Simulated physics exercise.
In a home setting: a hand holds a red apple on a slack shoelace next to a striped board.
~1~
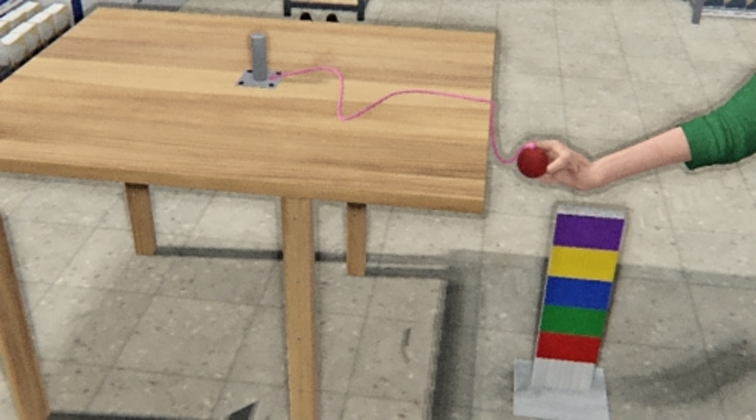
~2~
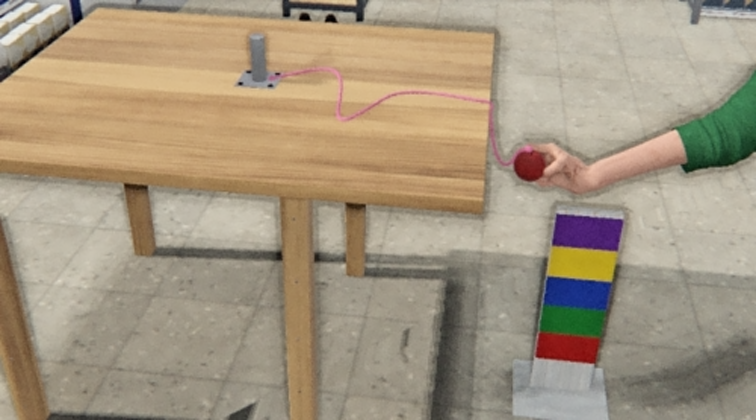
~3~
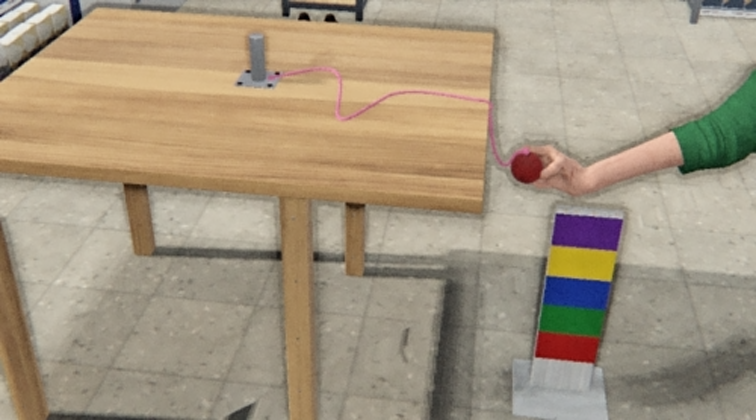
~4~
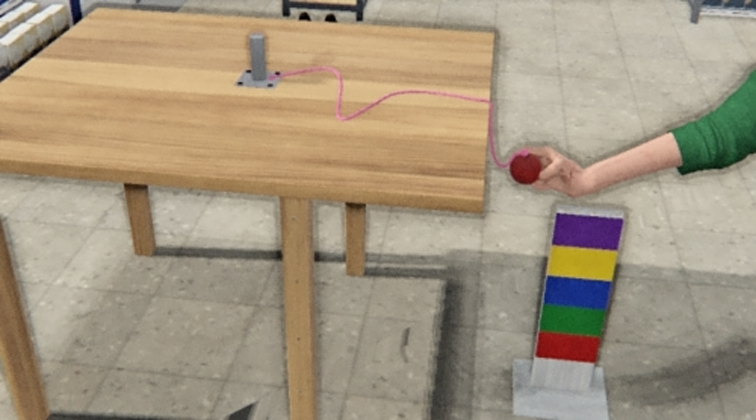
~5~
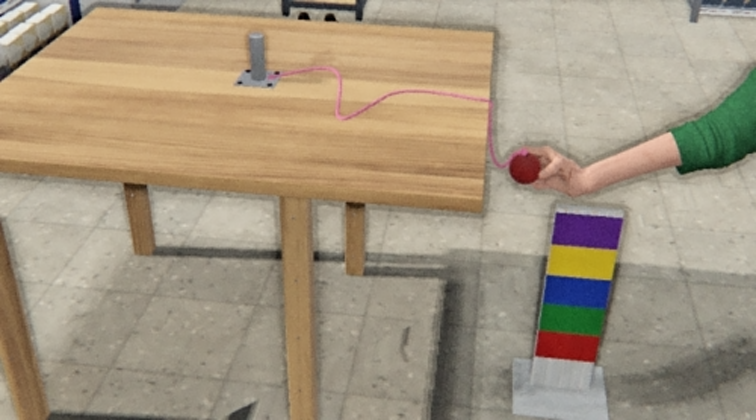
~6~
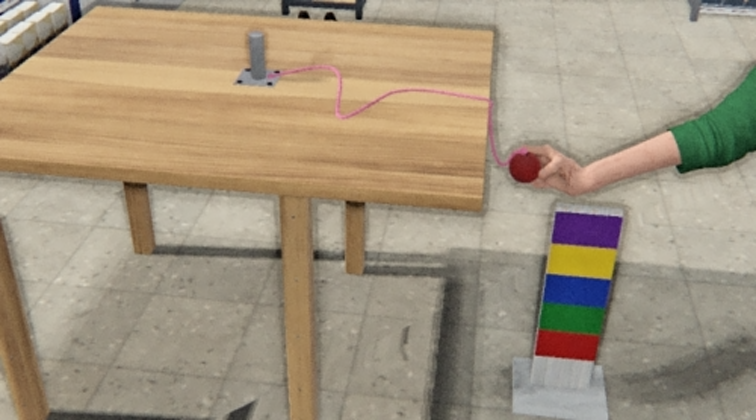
A hand in a green sleeve, reaching in from the right, holds a red apple just off the edge of a wooden table, seen from slightly above in a tiled room. A pink shoelace winds across the tabletop from a grey metal post to the apple, above a stand banded purple, yellow, blue, green and red. The hand shifts the apple slightly left and down, then stays nearly still.
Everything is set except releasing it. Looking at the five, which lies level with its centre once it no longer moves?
The red one lies level with its centre.
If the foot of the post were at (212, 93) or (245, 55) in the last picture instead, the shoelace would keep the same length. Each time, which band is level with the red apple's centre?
The first case gives green, the second gives green.
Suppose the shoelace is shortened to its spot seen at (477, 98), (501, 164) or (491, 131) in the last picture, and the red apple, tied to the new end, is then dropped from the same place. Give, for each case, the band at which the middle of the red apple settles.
So you'd see yellow first, green second, and for the last: Blue.
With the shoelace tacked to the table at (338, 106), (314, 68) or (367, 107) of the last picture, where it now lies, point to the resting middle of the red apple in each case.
Approximately (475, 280), (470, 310) and (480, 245), respectively.
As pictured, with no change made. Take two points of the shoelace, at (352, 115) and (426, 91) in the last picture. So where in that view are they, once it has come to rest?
Final spots: (466, 104), then (482, 180).
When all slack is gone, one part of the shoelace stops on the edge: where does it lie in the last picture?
Location: About (367, 106).
Early on, apple near (453, 323); level with red.
Midway, apple near (474, 324); level with red.
Finally, apple near (467, 325); level with red. Its middle rests at the red band.
